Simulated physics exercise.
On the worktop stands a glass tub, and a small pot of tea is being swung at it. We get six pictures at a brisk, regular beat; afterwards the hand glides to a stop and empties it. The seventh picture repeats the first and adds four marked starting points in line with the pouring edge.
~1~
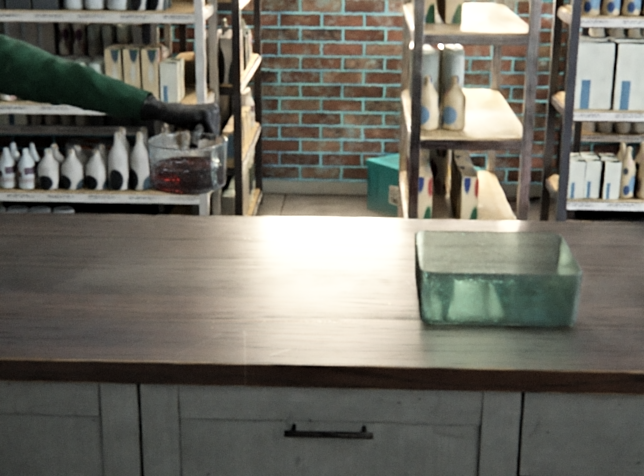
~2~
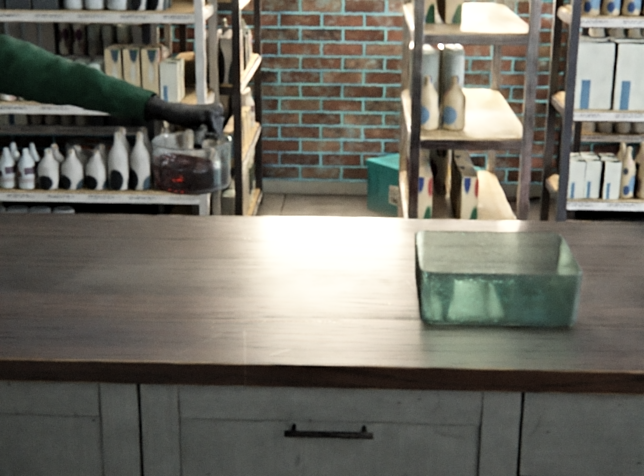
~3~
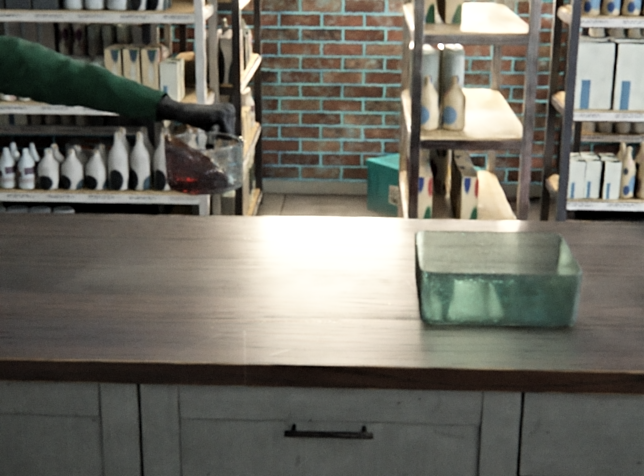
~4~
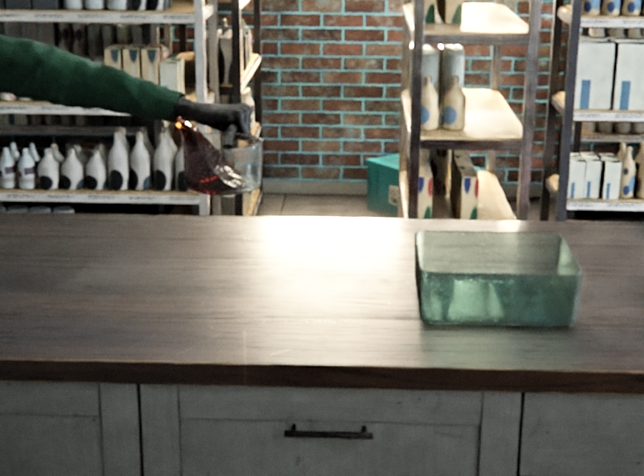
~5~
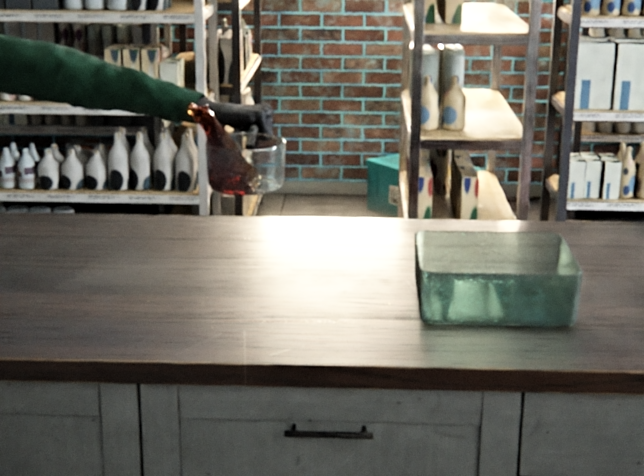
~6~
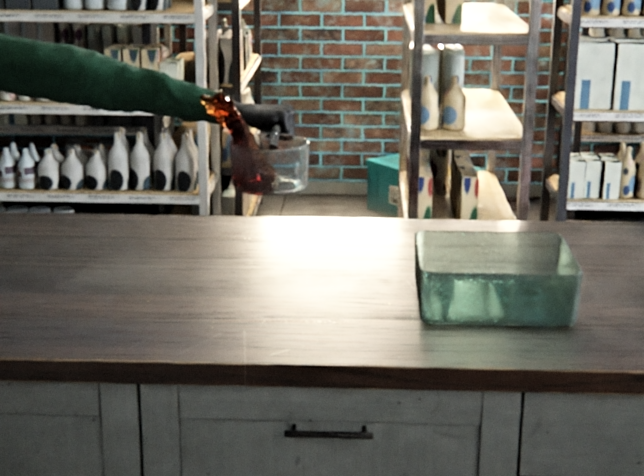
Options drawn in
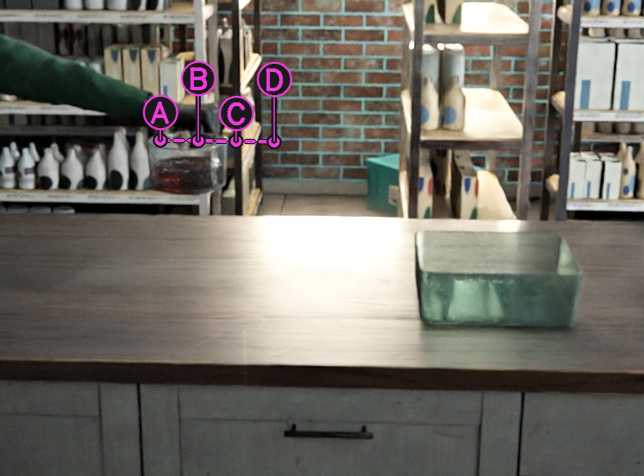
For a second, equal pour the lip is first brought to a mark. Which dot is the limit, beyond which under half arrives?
Take D.
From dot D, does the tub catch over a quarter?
Yes.
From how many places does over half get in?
One.
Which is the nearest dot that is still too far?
C.
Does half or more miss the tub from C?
Yes, that goes wrong.
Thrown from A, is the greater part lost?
Yes, it does.
On the marked copy, A at (160, 140); B at (198, 140); C at (236, 141); D at (274, 141).
For dot A, about 5 % lands in the tub, 93 % falls short and 3 % goes beside or beyond.
For dot B, about 7 % lands in the tub, 88 % falls short and 5 % goes beside or beyond.
For dot C, about 16 % lands in the tub, 76 % falls short and 8 % goes beside or beyond.
For dot D, about 71 % lands in the tub, 15 % falls short and 13 % goes beside or beyond.
